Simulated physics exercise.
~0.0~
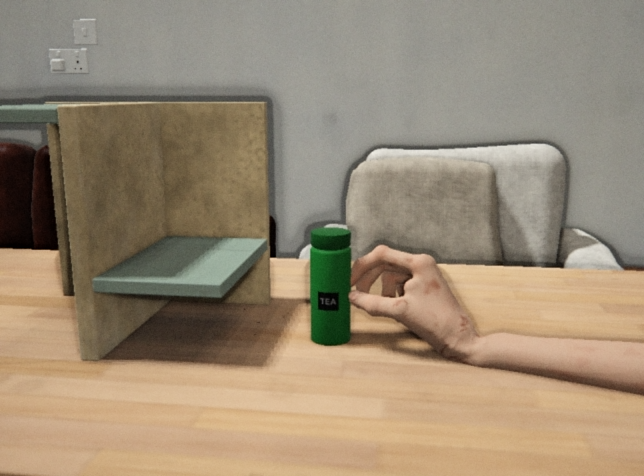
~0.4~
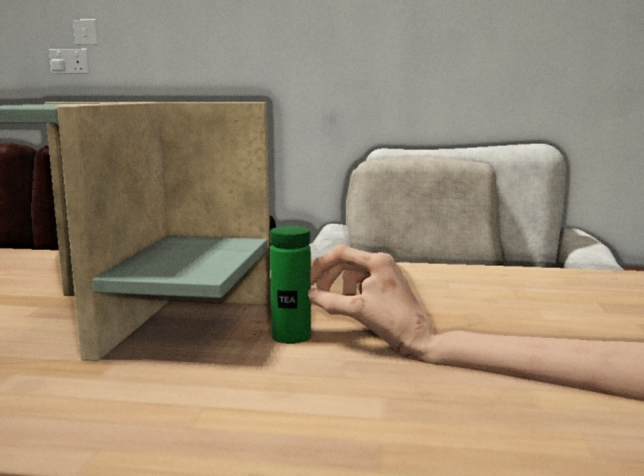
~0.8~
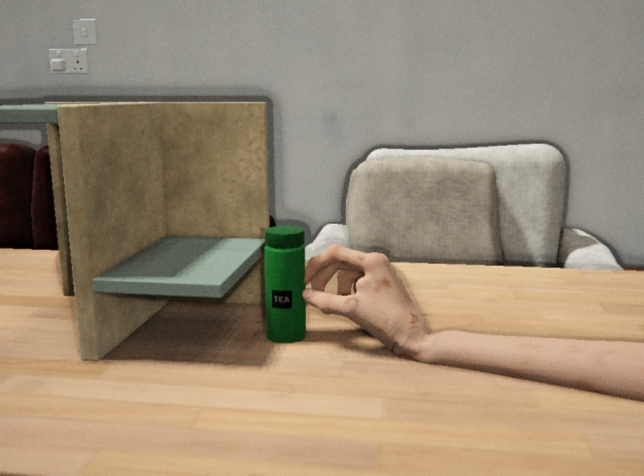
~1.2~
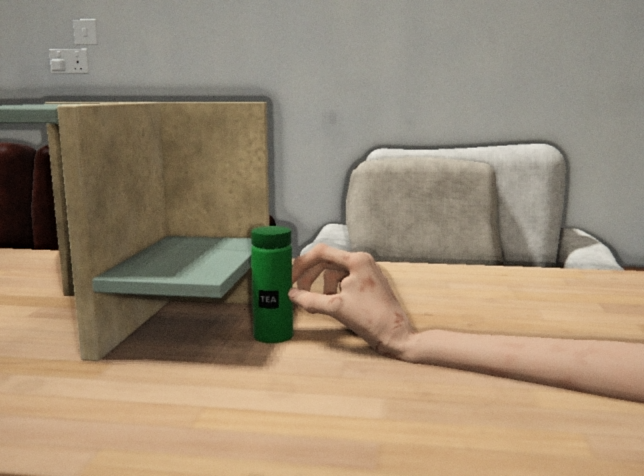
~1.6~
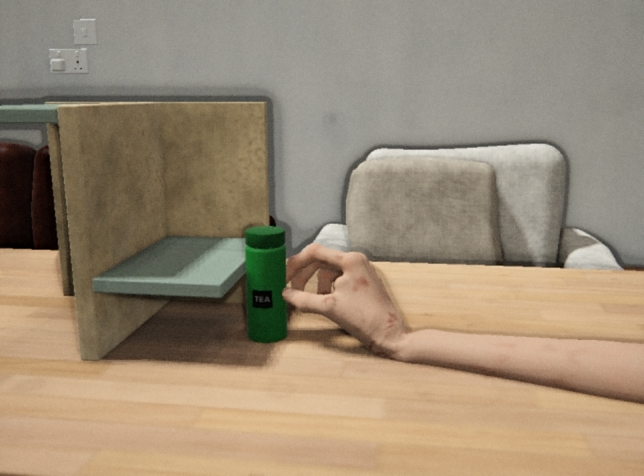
The clip shows a hand on a wooden table sliding an upright green container labelled "TEA" leftward toward a low, pale green shelf fixed to tan boards. The container moves up to the shelf and ends standing at its edge, the hand still beside it.
